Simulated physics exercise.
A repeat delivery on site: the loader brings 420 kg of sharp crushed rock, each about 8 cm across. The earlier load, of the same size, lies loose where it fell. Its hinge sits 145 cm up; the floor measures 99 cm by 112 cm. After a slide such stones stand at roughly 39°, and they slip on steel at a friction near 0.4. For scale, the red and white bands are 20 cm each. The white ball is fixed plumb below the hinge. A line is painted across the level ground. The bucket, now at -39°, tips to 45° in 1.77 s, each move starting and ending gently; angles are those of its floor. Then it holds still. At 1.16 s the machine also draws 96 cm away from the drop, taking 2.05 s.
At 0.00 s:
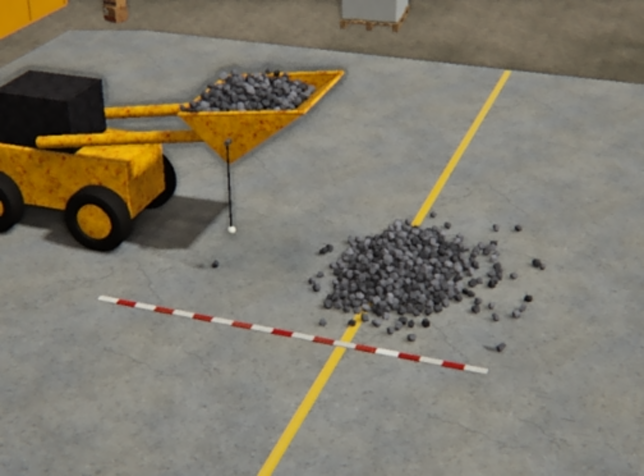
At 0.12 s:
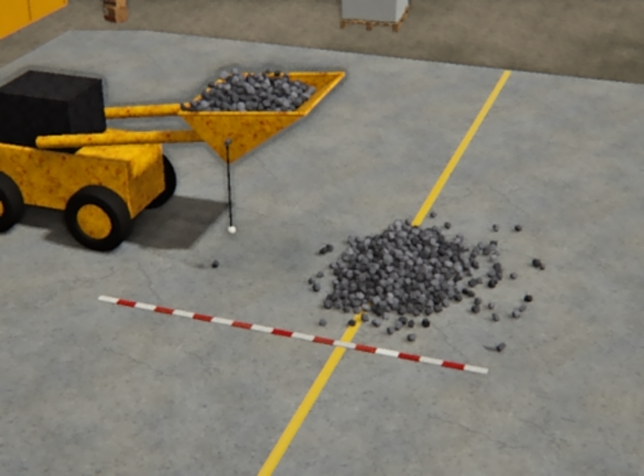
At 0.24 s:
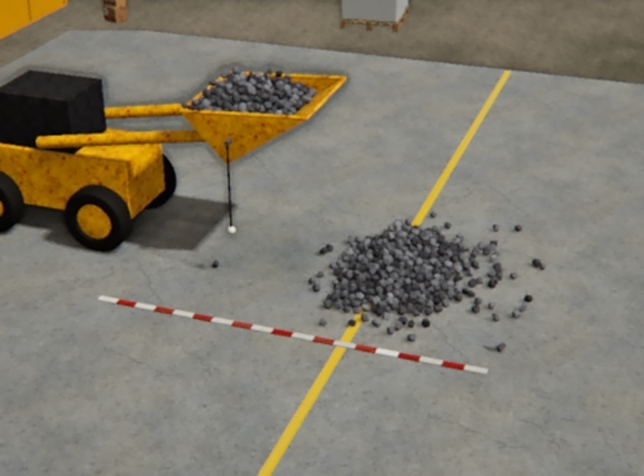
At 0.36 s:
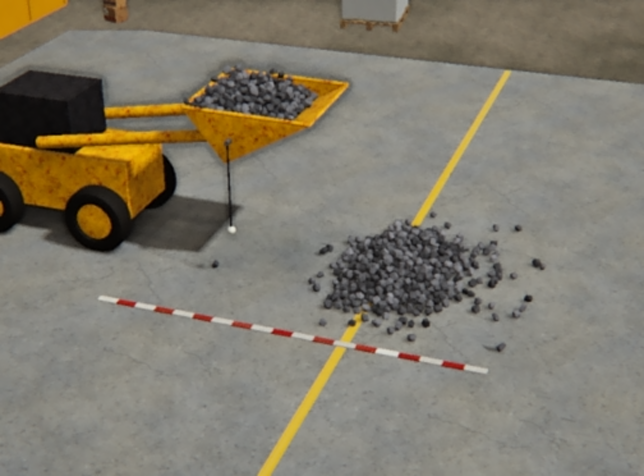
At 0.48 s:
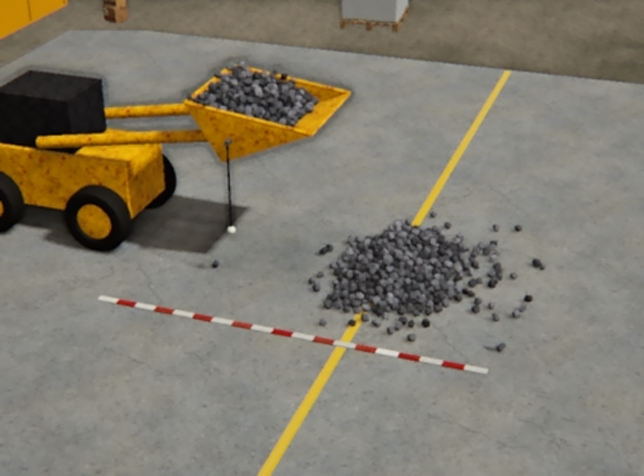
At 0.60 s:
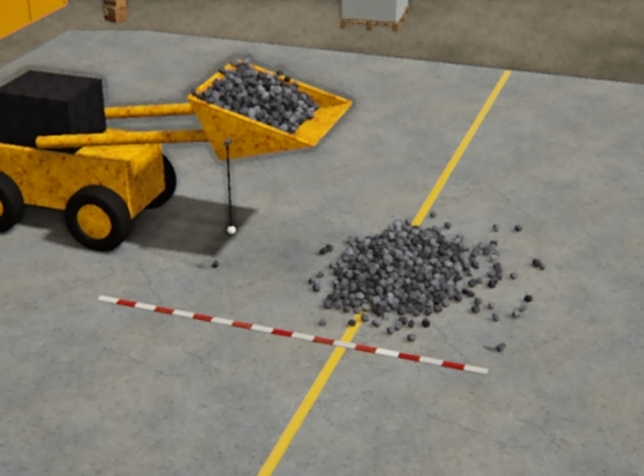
Yellow loader slowly tilting its raised bucket of grey crushed rock forward, beside a loose rock pile across a yellow floor line.
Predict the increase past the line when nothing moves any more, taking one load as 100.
Roughly 0 per cent of a load more.
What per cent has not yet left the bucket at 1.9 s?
About 15 per cent.
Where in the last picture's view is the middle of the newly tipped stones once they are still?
Around (314, 252).
After 1.3 s the floor is at 32°; in per cent of one load, 99 in the bucket, 38 short of the line, 64 past the line; the foremost stones are at (520, 298).
After 1.9 s the floor is at 45°; in per cent of one load, 15 in the bucket, 121 short of the line, 64 past the line; the foremost stones are at (520, 298).
After 3.7 s the floor is at 45°; in per cent of one load, 0 in the bucket, 136 short of the line, 64 past the line; the foremost stones are at (520, 298).
After 6.4 s the floor is at 45°; in per cent of one load, 0 in the bucket, 136 short of the line, 64 past the line; the foremost stones are at (520, 298). Net gain past the line, 0.
